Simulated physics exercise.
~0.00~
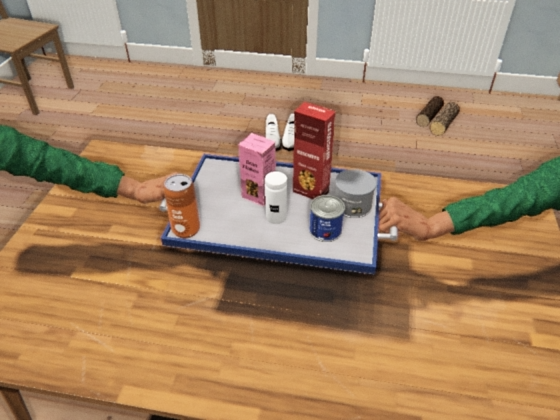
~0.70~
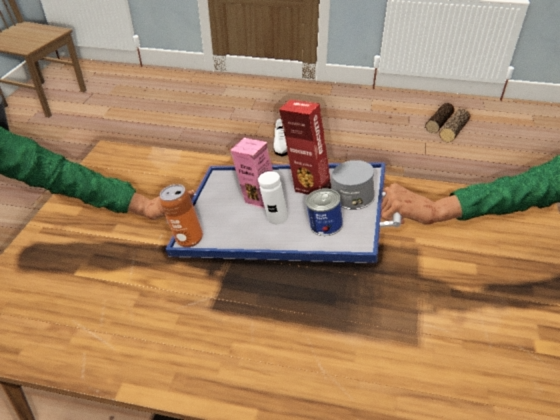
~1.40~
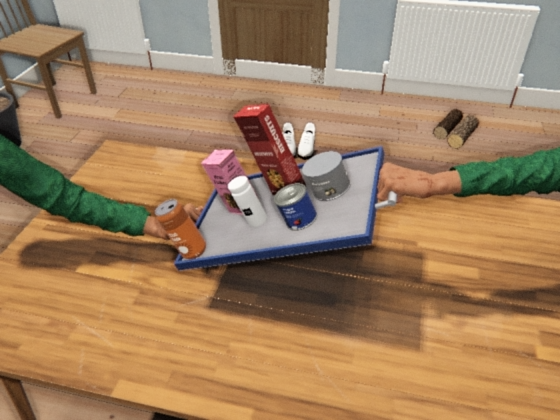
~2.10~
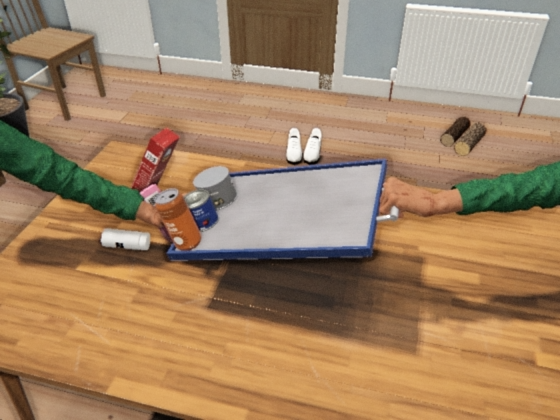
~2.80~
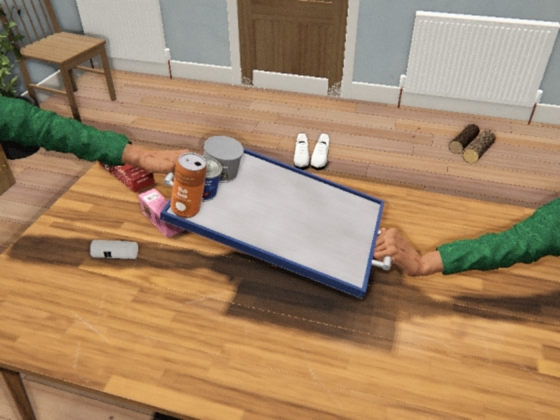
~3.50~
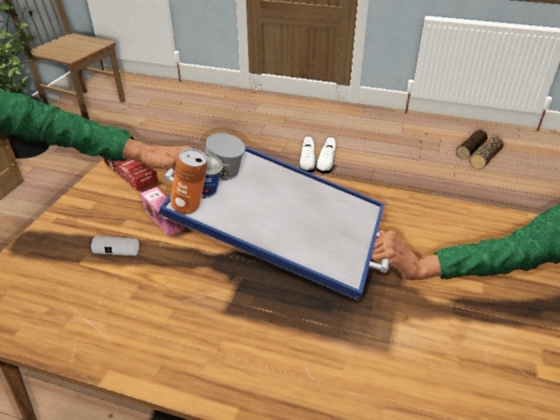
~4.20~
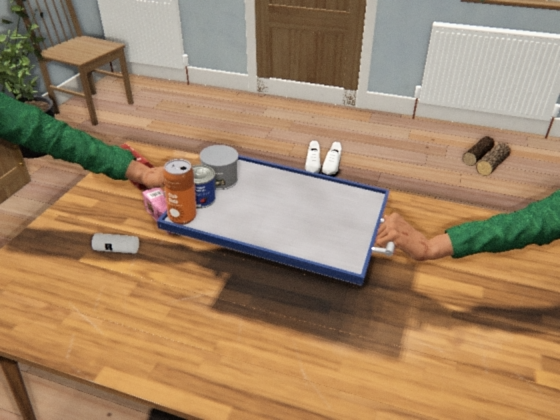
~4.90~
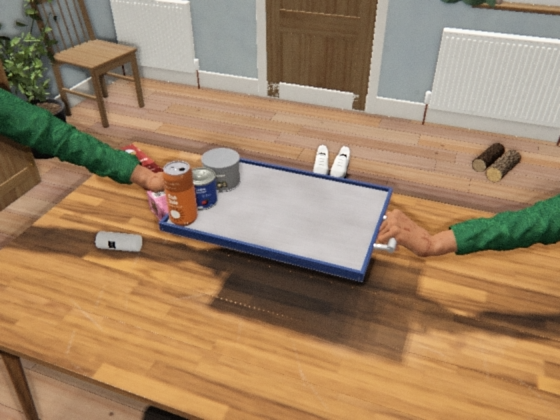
The clip opens on two green-sleeved arms holding a blue-rimmed tray above a wooden table, carrying an orange can, a pink carton, a tall red carton, a white shaker, a blue tin and a grey tub. The hands tilt the tray down to the left, and the cartons and shaker lean and shift that way. The tin and tub slide toward the orange can while both cartons and the shaker topple off the left end. The tray then tips down to the right before levelling out. Finally, the can, tin and tub stand together at its left end, with the fallen items lying on the table.
